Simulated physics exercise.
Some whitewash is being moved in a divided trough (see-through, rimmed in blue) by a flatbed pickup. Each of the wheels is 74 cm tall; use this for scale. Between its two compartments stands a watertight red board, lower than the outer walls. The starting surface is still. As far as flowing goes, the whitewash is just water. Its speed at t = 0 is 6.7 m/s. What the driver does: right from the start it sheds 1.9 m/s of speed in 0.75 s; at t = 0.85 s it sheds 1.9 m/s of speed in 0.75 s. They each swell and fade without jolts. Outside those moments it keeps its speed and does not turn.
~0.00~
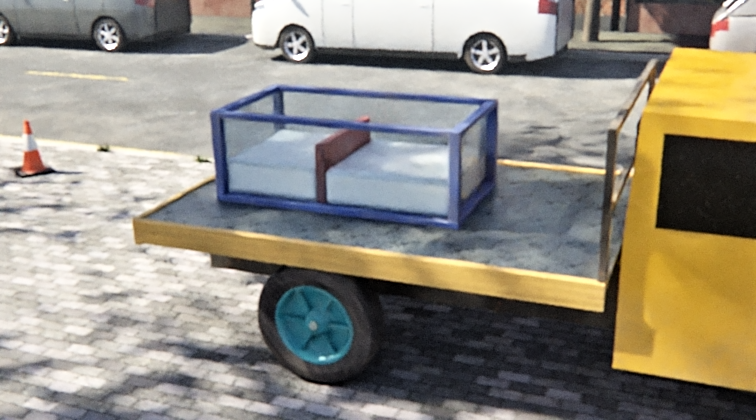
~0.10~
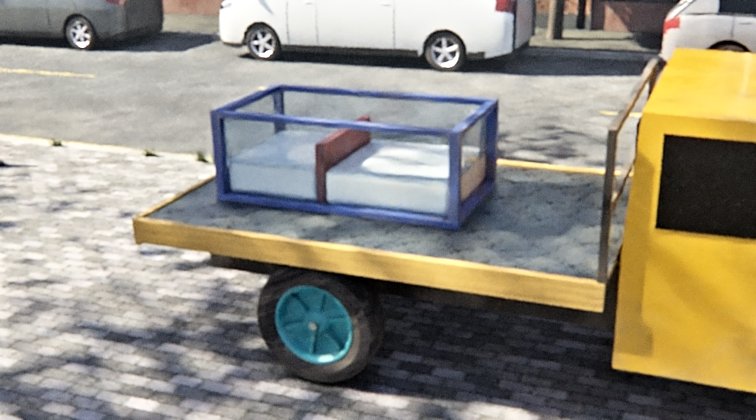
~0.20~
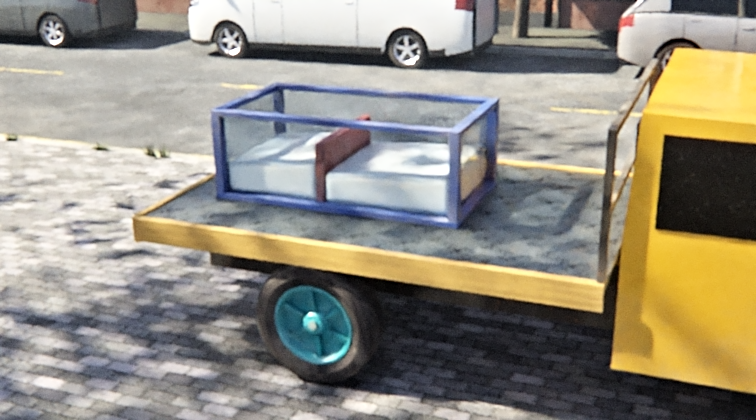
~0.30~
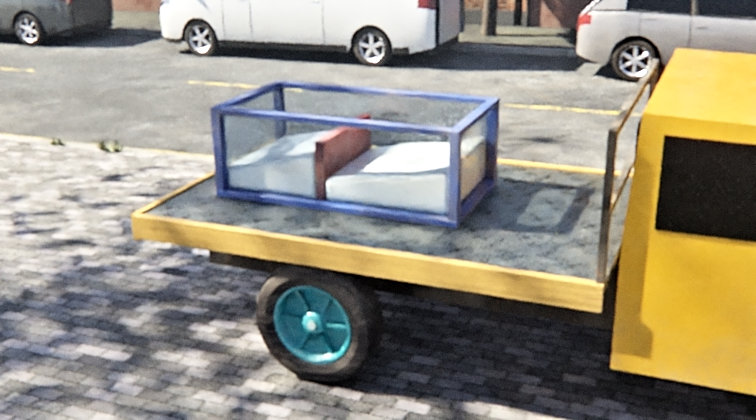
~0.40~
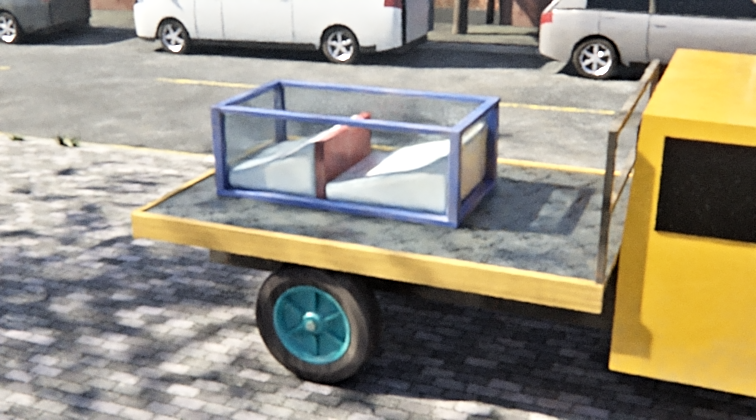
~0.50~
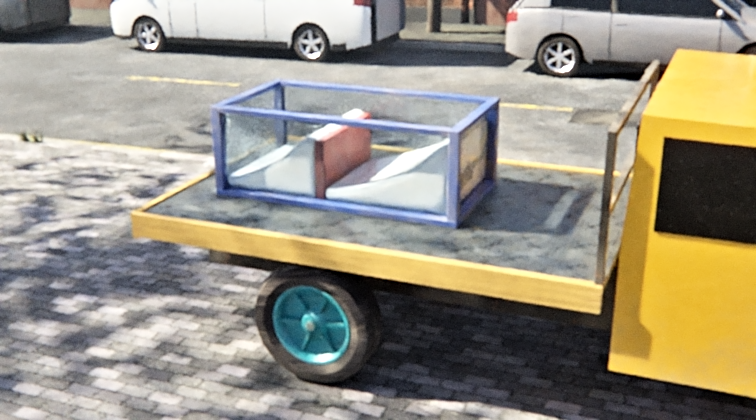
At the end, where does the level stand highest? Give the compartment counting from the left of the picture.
Second.
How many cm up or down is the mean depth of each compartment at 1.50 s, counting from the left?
From the left: 1 down, 0.
After 0.90 s the compartments hold 21, 22 cm, left to right.
After 1.50 s the compartments hold 21, 22 cm, left to right.
After 2.10 s the compartments hold 20, 22 cm, left to right.
After 4.59 s the compartments hold 20, 22 cm, left to right.
